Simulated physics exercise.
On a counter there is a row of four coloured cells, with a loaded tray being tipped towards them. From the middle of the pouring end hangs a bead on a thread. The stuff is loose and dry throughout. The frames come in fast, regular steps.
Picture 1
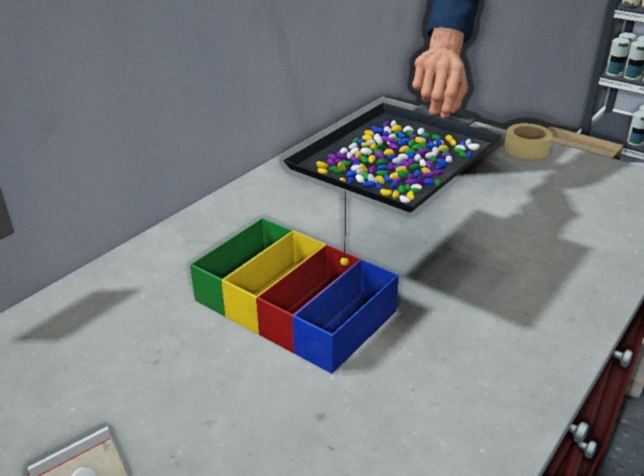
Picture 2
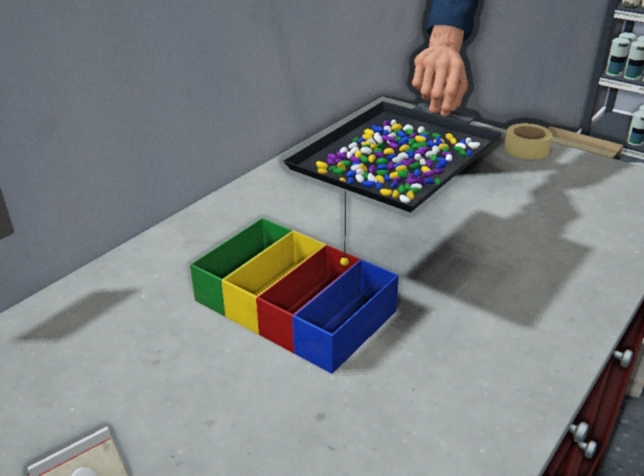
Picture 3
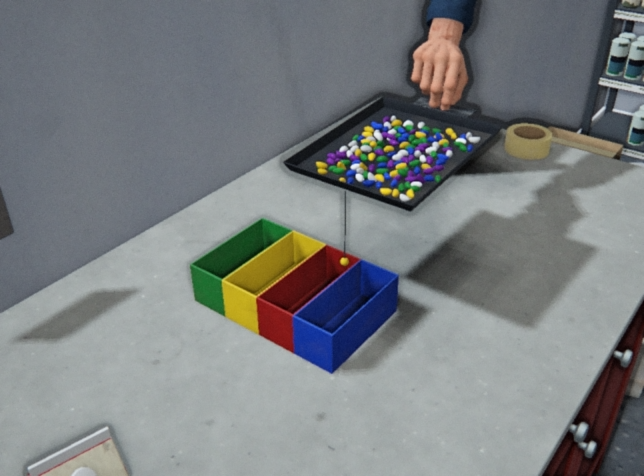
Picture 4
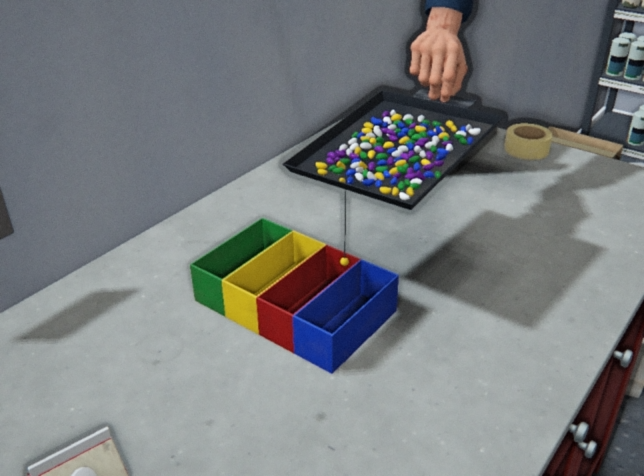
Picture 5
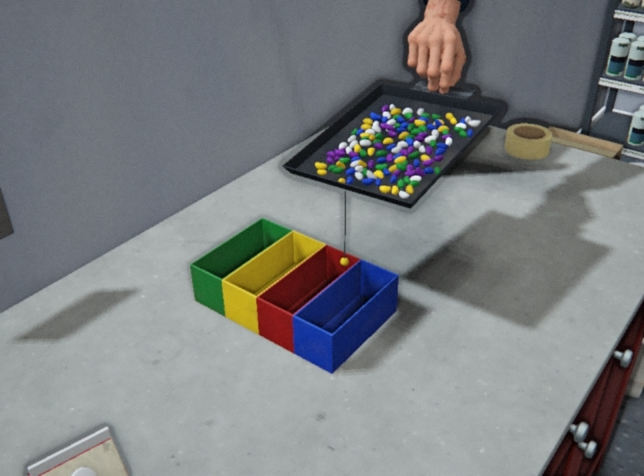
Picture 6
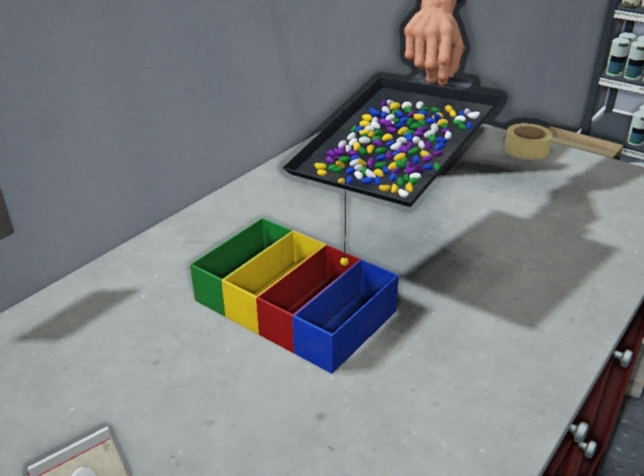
A pale grey countertop against a grey wall is seen from above at an angle, the view staying still. Joined green, yellow, red and blue open boxes sit near the centre, a small yellow bead hanging on a thread by the red one, below a dark tray of multicoloured jelly beans. A hand at the tray's far side slowly raises that edge, tilting the tray slightly forward.
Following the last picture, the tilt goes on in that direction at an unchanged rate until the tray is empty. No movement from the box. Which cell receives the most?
The yellow one.
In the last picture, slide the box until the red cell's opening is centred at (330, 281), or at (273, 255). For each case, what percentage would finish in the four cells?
Roughly 100 per cent the first time and 90 per cent the second.
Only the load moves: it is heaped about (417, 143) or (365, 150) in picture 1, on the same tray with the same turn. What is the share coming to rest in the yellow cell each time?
Around 60 percent the first time and around 60 percent the second time.
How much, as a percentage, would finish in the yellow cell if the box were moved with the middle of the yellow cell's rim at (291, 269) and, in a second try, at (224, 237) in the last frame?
About 40 per cent, then about 0 per cent.
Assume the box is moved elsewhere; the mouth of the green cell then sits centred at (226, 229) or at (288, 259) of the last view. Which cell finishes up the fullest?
The red one first, the green cell second.
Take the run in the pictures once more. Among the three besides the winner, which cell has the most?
The red cell.
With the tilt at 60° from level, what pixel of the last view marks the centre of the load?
The middle of the pieces sits at roughly (336, 154).
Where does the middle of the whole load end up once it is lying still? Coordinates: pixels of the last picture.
Close to (281, 299), more or less.
Soon after the last picture, tray tipped steeply; nearly all on the tray; a small part in the yellow cell; a stray few in the red cell; a stray few in the green cell; a stray few falling or outside the box.
A little later, tray tipped past a quarter turn; about half in the yellow cell; about a quarter in the red cell; a small part in the green cell; a small part in the blue cell; a small part falling or outside the box.
Later still, tray tipped past a quarter turn; about half in the yellow cell; about a quarter in the red cell; a small part in the green cell; a small part in the blue cell.
At rest, tray tipped past a quarter turn; about half in the yellow cell; about a quarter in the red cell; a small part in the green cell; a small part in the blue cell.
